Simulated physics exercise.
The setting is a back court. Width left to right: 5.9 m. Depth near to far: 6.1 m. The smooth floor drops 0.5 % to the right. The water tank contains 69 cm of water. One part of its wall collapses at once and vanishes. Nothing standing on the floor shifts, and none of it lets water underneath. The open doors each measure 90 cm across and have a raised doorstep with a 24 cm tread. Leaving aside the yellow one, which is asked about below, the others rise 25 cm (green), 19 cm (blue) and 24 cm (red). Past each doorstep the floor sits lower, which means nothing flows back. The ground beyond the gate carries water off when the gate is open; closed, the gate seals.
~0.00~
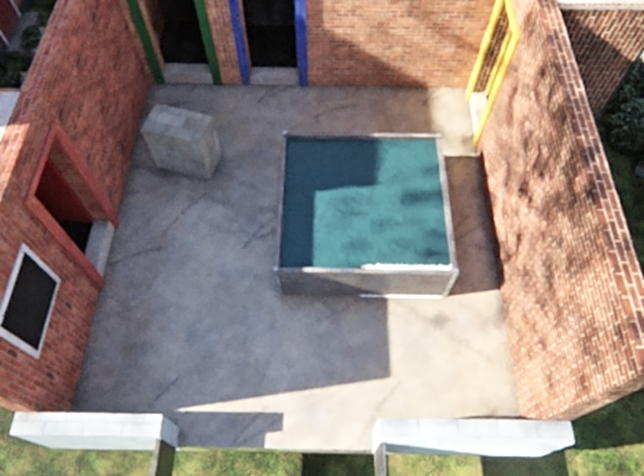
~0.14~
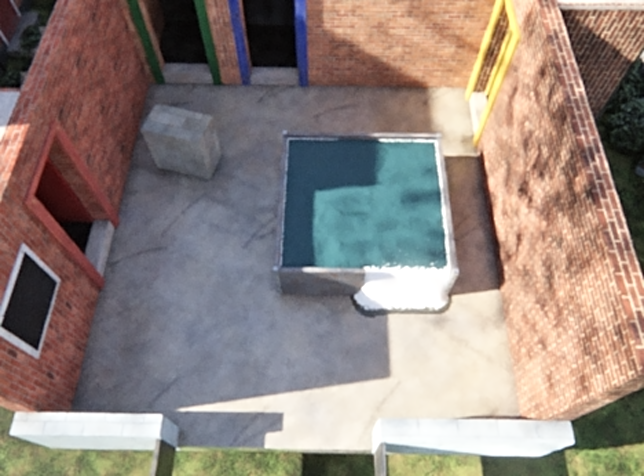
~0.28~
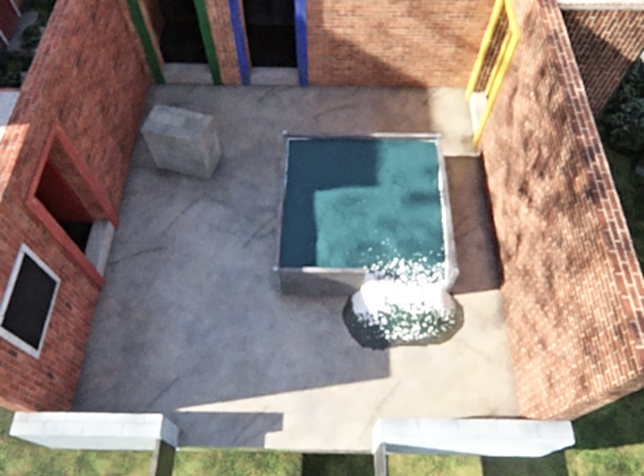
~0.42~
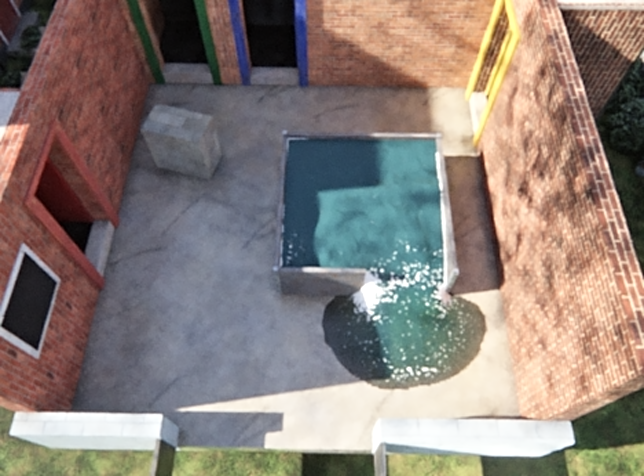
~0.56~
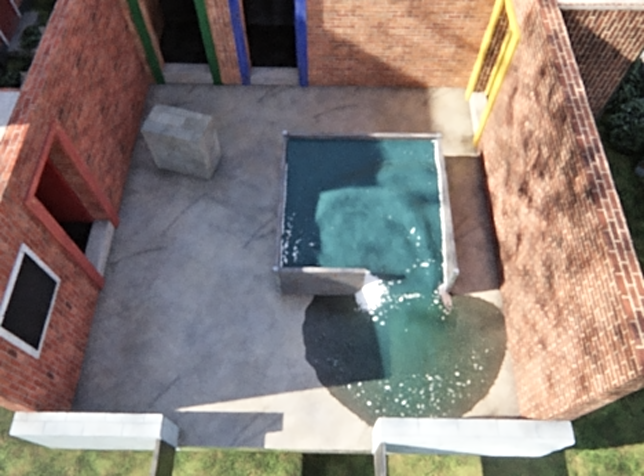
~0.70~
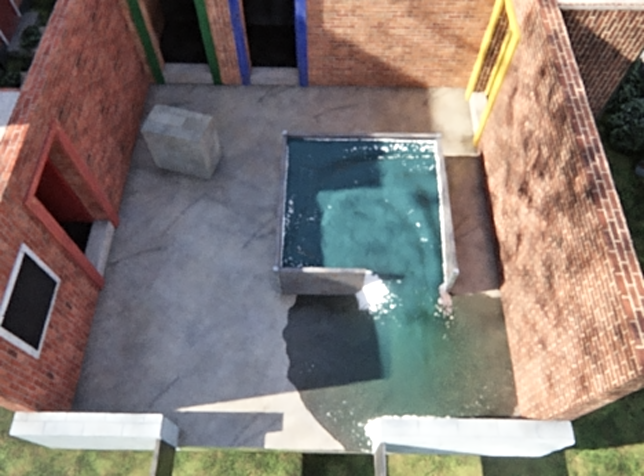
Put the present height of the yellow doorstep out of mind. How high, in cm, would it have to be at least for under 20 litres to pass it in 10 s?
At least about 12.5 cm.
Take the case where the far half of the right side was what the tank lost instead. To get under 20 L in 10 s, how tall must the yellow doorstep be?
Minimum height: Approx. 24 cm.
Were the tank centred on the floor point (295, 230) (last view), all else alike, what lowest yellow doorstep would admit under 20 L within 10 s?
At least some 9.0 centimetres tall.
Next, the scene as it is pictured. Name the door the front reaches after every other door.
Green, last of all.
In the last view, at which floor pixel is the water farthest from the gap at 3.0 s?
The tip of the flood lies near (124, 425).
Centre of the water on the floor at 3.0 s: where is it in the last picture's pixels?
Roughly (381, 280).
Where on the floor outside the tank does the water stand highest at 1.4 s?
Near (514, 432).
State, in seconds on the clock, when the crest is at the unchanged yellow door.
Near 5.5 seconds.
After 1.4 s water covers 20 % of the floor, deepest (61 cm) near (514, 432); it has not reached the yellow door.
After 3.0 s water covers 30 % of the floor, deepest (39 cm) near (514, 432); it has not reached the yellow door.
After 10.0 s water covers 95 % of the floor, deepest (15 cm) near (149, 88); 10 cm at the yellow door, 1 litre in over its 21 cm doorstep.
At the yellow door as built, the water arrived by 3.4 s and peaked near 14 cm at 5.6 s.
Run again over the same 10 s with other heights there, 31 litres in over 10.5 cm, 14 litres over 14 cm. The limit of 20 litres is kept from about 12.5 cm up.
